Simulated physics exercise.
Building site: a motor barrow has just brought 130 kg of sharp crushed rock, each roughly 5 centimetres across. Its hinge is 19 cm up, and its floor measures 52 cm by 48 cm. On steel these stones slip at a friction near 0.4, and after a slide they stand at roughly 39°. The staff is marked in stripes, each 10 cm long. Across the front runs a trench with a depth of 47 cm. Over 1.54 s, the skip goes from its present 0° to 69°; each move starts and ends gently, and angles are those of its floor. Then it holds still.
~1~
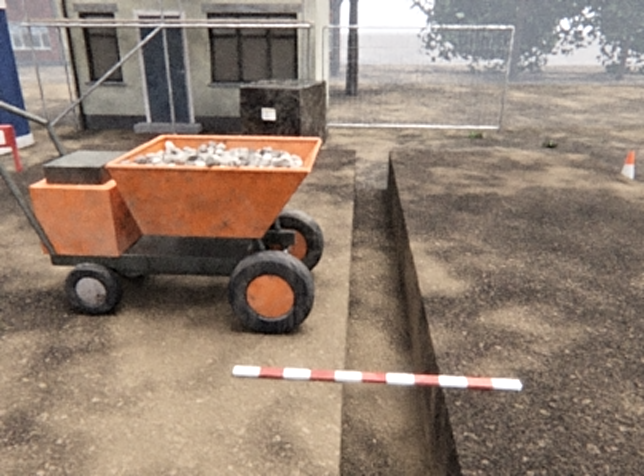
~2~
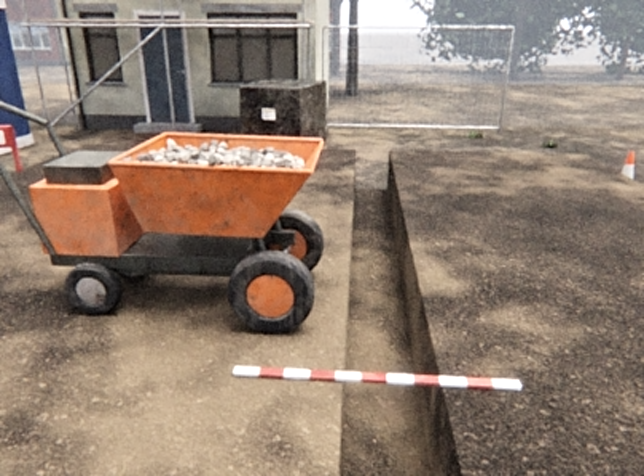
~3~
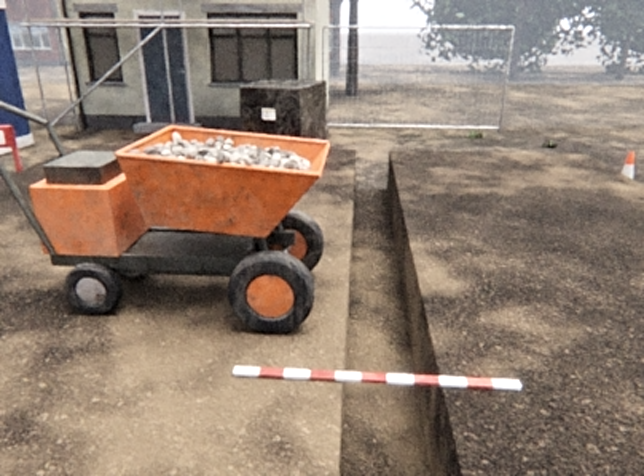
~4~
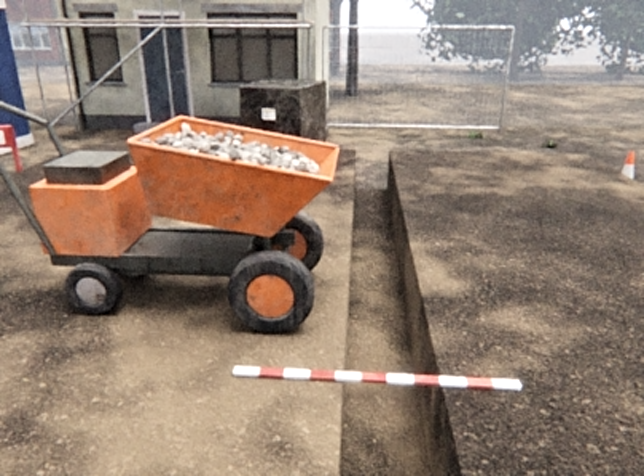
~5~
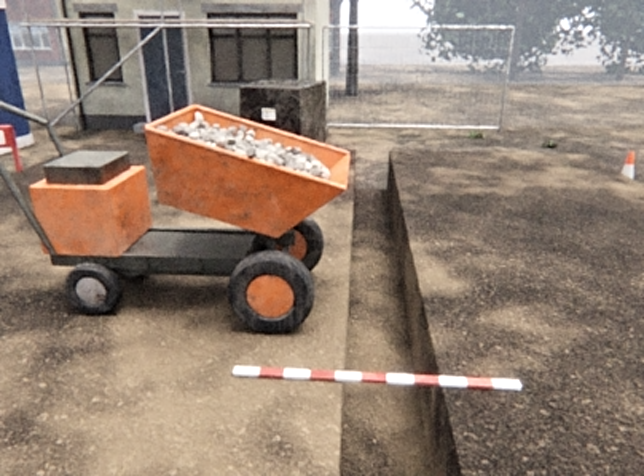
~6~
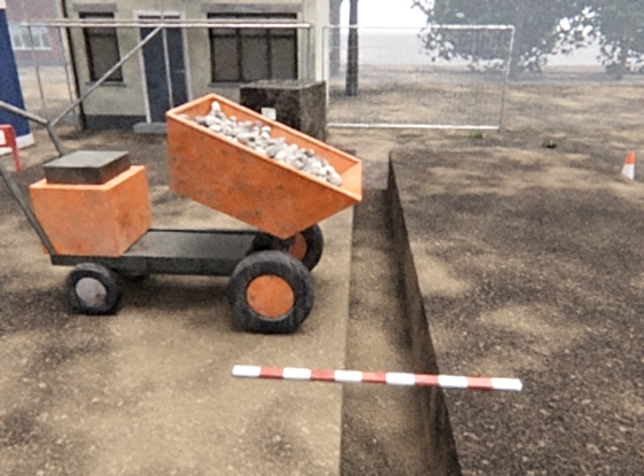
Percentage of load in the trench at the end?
39 per cent.
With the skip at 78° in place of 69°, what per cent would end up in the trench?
Roughly 65%.
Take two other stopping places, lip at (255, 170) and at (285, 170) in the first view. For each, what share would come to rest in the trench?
Near 65 and near 55 percent.
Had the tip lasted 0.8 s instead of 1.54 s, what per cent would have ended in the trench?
About 30%.
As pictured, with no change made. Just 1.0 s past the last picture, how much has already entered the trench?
By that point it's something like 5 in a hundred.
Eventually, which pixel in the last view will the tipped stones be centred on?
About (412, 366).
Then, 0.6 s after the last picture the floor is at 58°, 100 % in the skip; the foremost stones are at (396, 241).
Then, 1.0 s after the last picture the floor is at 69°, 79 % in the skip, 7 % in the trench, 14 % past the trench; the foremost stones are at (488, 314).
Then, 1.4 s after the last picture the floor is at 69°, 60 % in the skip, 14 % in the trench, 26 % past the trench; the foremost stones are at (541, 300).
Then, 3.3 s after the last picture the floor is at 69°, 34 % in the skip, 39 % in the trench, 27 % past the trench; the foremost stones are at (554, 303).
